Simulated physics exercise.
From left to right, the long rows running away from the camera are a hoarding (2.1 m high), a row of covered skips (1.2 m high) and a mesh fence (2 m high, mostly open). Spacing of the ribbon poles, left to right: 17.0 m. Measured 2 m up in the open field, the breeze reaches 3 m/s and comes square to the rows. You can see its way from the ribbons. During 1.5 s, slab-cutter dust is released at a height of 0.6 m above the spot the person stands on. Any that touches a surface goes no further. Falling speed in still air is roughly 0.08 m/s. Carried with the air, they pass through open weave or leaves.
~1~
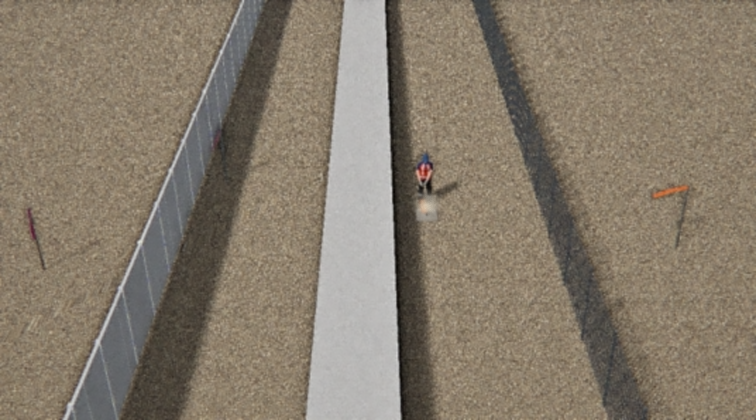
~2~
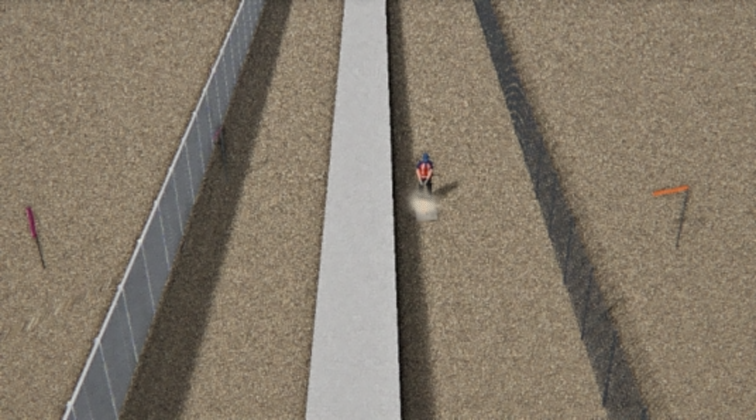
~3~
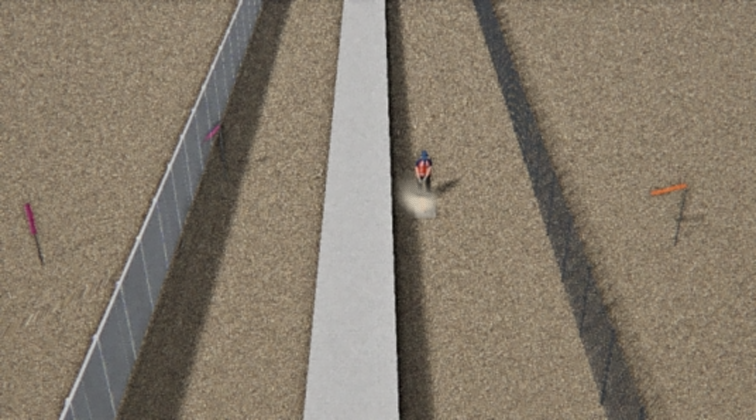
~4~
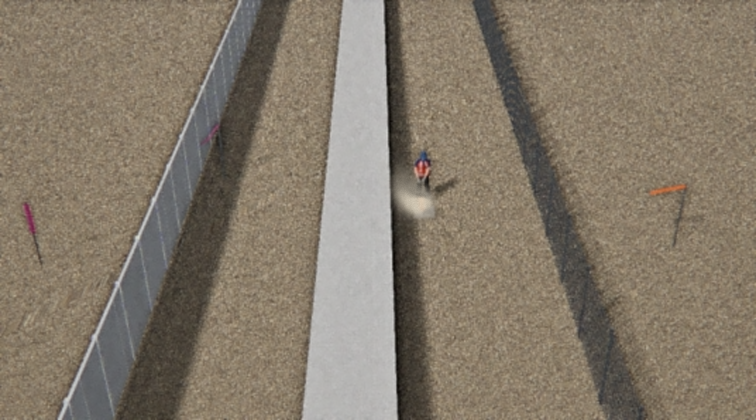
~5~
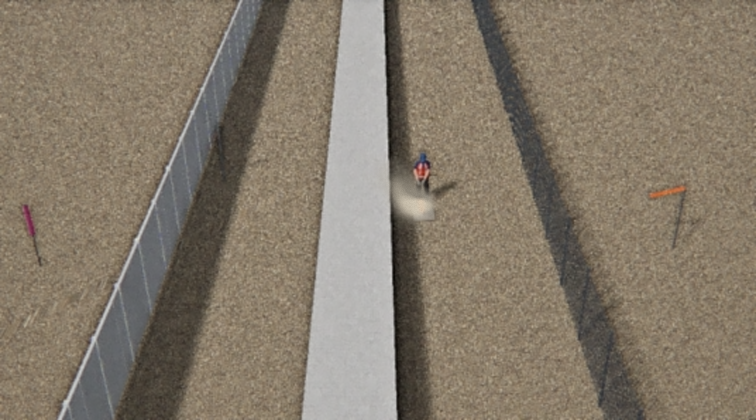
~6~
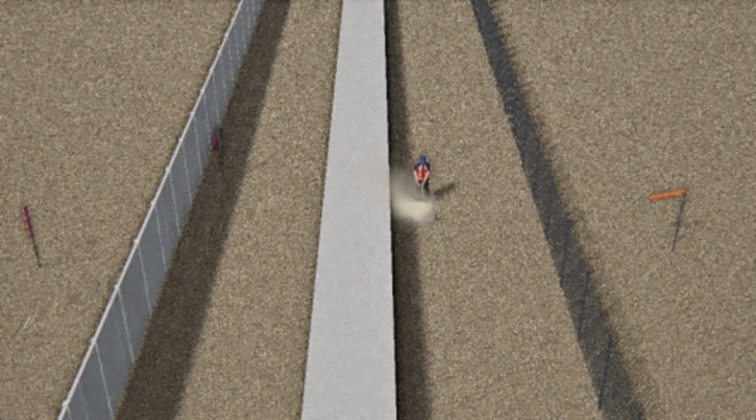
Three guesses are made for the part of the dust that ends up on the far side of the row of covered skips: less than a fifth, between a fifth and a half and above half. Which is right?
Across goes the greater part.
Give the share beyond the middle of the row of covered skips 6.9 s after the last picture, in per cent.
It works out to about 75 per cent.
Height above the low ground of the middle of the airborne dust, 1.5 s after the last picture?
1.6 m.
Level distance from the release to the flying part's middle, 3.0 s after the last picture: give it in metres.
About 4.5 m.
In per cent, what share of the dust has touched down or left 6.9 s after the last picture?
Some 30 per cent.
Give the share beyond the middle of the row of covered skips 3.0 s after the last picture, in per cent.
I'd put it at about 70 percent.
Then, 1.5 s after the last picture, 91 % is in the air or yet to come; 37 % is beyond the row of covered skips; the middle of what still flies is 1.5 m above the low ground, near (371, 176).
Then, 3.0 s after the last picture, 81 % is in the air or yet to come; 70 % is beyond the row of covered skips; the middle of what still flies is 2.2 m above the low ground, near (264, 157).
Then, 6.9 s after the last picture, 69 % is in the air or yet to come; 75 % is beyond the row of covered skips.
Then, 19.0 s after the last picture, 20 % is in the air or yet to come; 76 % is beyond the row of covered skips.
Then, 44.0 s after the last picture, 2 % is in the air or yet to come; 76 % is beyond the row of covered skips.
